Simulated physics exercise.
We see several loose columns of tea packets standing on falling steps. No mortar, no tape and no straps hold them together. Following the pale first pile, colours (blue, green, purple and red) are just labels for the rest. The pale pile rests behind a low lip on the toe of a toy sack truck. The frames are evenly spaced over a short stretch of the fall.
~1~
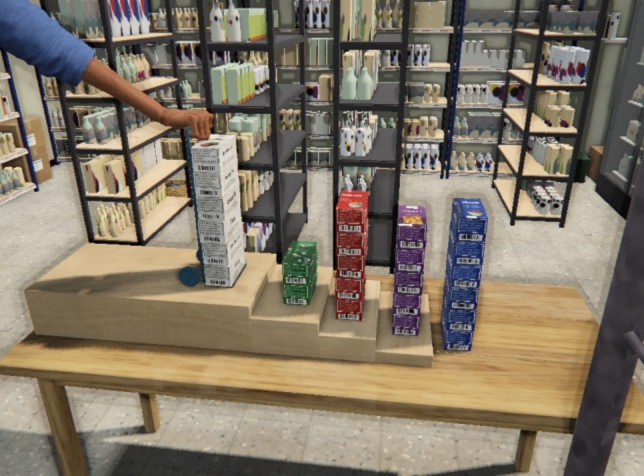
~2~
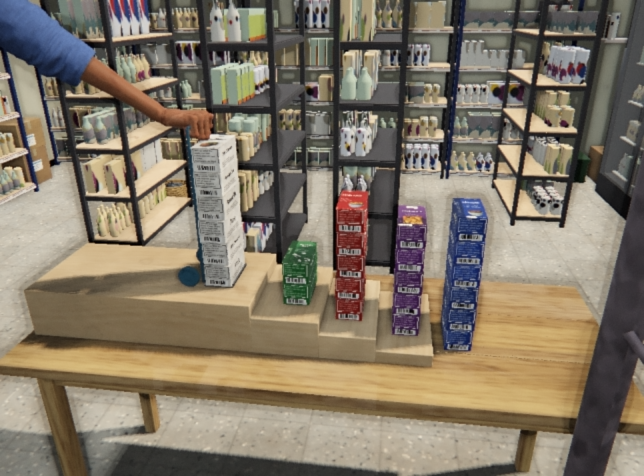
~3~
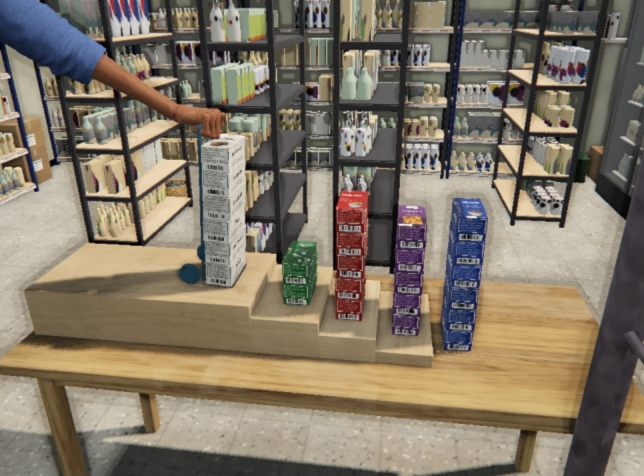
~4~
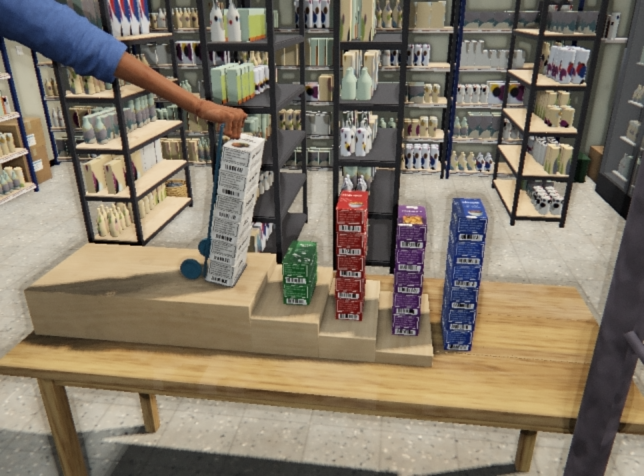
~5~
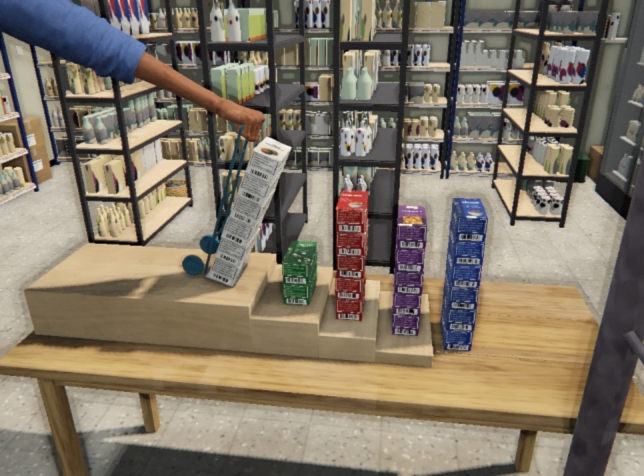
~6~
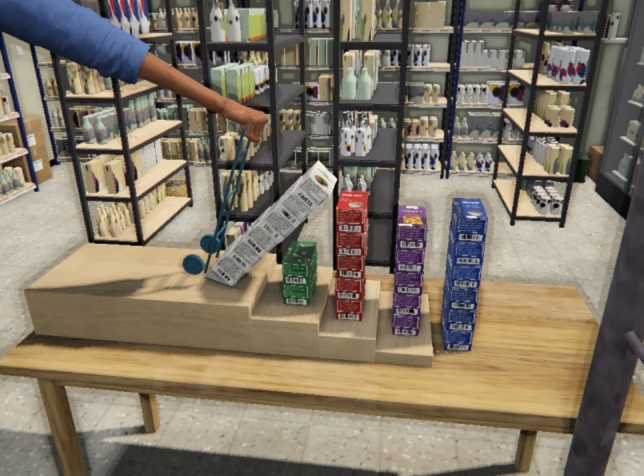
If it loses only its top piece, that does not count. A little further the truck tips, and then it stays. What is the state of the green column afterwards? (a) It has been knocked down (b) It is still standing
The answer is b.
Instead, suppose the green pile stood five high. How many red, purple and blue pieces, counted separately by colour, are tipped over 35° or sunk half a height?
By colour, that gives red at 5, purple at 4 and blue at 5.
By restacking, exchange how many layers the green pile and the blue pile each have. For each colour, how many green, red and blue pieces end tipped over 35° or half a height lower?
Green 5, red 4, blue 1.
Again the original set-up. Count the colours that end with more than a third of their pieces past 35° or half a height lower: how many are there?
Tallying it up by colour gives 3.
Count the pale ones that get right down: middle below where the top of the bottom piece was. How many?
The pale count is 4.
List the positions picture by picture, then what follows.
In the first frame (we follow the side turned to the camera), truck frame (191, 163) level; top green packet (300, 251); top red packet (350, 221); no other piece has moved.
The second frame shows truck frame (191, 163) level; top green packet (300, 251).
The third frame shows truck frame (200, 161) rocked barely, top of the pale pile leaning barely; top green packet (300, 251); no other piece has moved.
The fourth frame shows truck frame (218, 159) rocked a little, top of the pale pile leaning a little; top green packet (300, 251); no other piece has moved.
The fifth frame shows truck frame (233, 160) rocked clearly, top of the pale pile leaning clearly; top green packet (300, 251); no other piece has moved.
The sixth frame shows truck frame (236, 160) rocked clearly, top of the pale pile leaning well over; top green packet (300, 251); top blue packet (472, 230); no other piece has moved.
Soon, 6 of the pale pile down; none of the 2 green packets down (0 of 18 in all colours); top green packet displaced a little; top purple packet tipped clearly.
A while on, 6 of the pale pile down; none of the 2 green packets down (15 of 18 in all colours); top green packet displaced a little; top blue packet tipped steeply, some four heights lower.
Finally, 6 of the pale pile down; none of the 2 green packets down (15 of 18 in all colours); top green packet displaced a little; top purple packet on its side. Seen by the last camera, middles, top green packet near (304, 262), top purple packet near (590, 311).
